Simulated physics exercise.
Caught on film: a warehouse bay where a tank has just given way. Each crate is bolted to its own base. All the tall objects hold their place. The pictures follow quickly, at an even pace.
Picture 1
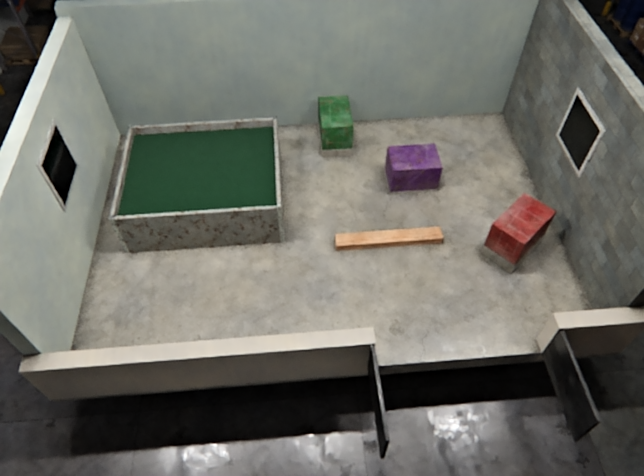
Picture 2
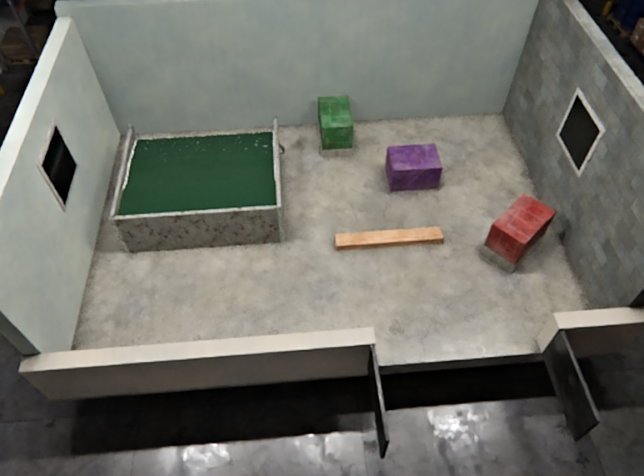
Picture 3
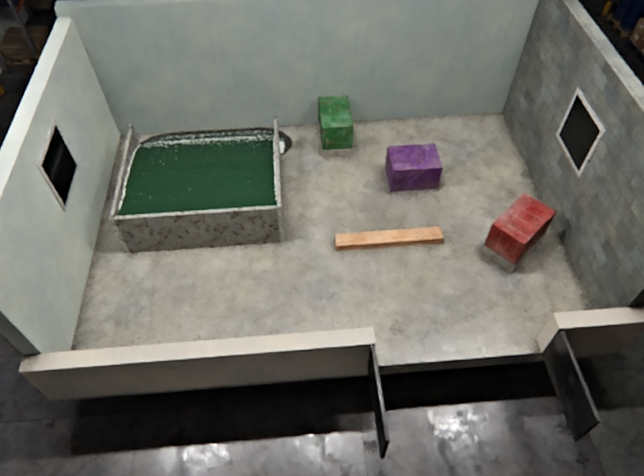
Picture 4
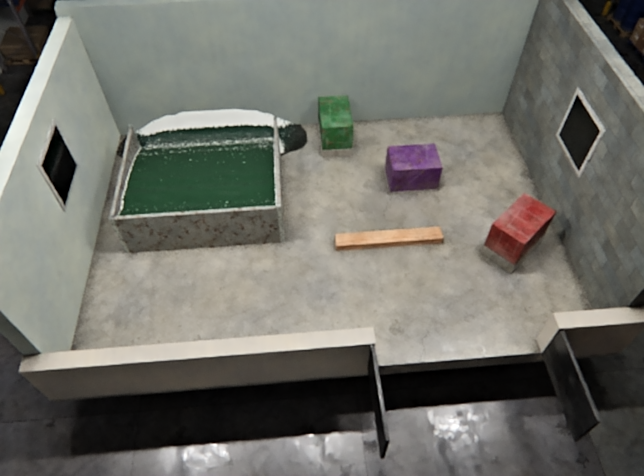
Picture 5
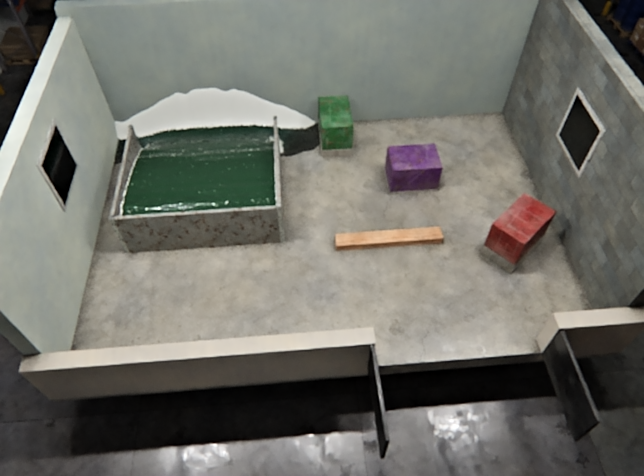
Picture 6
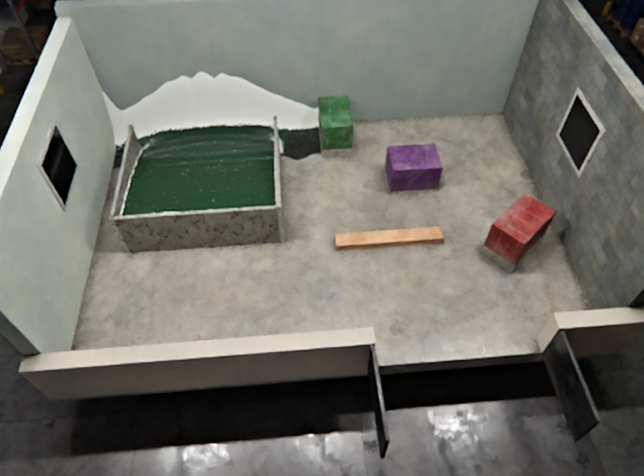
Green water sat still in a stone-sided tank, then poured out over its far side, splashed white up the back wall and spread right to the green block, while the colored blocks stayed put.
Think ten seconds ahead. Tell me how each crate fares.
The purple crate is soaked; the red crate keeps dry; the green crate is soaked.
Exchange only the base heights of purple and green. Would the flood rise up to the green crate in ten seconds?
The green one ends up wet.
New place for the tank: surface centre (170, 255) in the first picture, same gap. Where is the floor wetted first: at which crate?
The one in green.
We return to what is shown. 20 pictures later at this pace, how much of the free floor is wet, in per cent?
Roughly 60 per cent.
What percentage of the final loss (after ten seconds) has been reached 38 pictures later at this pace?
Near 40 in a hundred.
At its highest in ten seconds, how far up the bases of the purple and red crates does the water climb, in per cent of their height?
Roughly 240 per cent, then 70 per cent.
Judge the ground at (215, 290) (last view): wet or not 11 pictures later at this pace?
Verdict: No water.
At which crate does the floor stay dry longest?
Last comes the one in red.
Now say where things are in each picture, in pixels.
The first frame shows still water in the water tank at (201, 168).
In the second frame, water pours out on the water tank's far side and has run to (281, 152).
In the third frame, water pours out on the water tank's far side and has run to (287, 141).
In the fourth frame, water pours out on the water tank's far side and has run to (298, 129).
In the fifth frame, water pours out on the water tank's far side and has run to (317, 124).
In the sixth frame, water pours out on the water tank's far side and has run to a hidden place.
A moment on, water covers 15 % of the floor; the purple crate not reached, the red crate not reached, the green crate water round its plinth.
Next, water covers 40 % of the floor; the purple crate not reached, the red crate not reached, the green crate water round its plinth.
Then, water covers 60 % of the floor; the purple crate water round its plinth, the red crate water round its plinth, the green crate water round its plinth.
Later, water covers 95 % of the floor; the purple crate water round its plinth, the red crate water round its plinth, the green crate water round its plinth.
In the end, water covers 100 % of the floor; the purple crate was topped, the red crate stayed above the water, the green crate was topped.
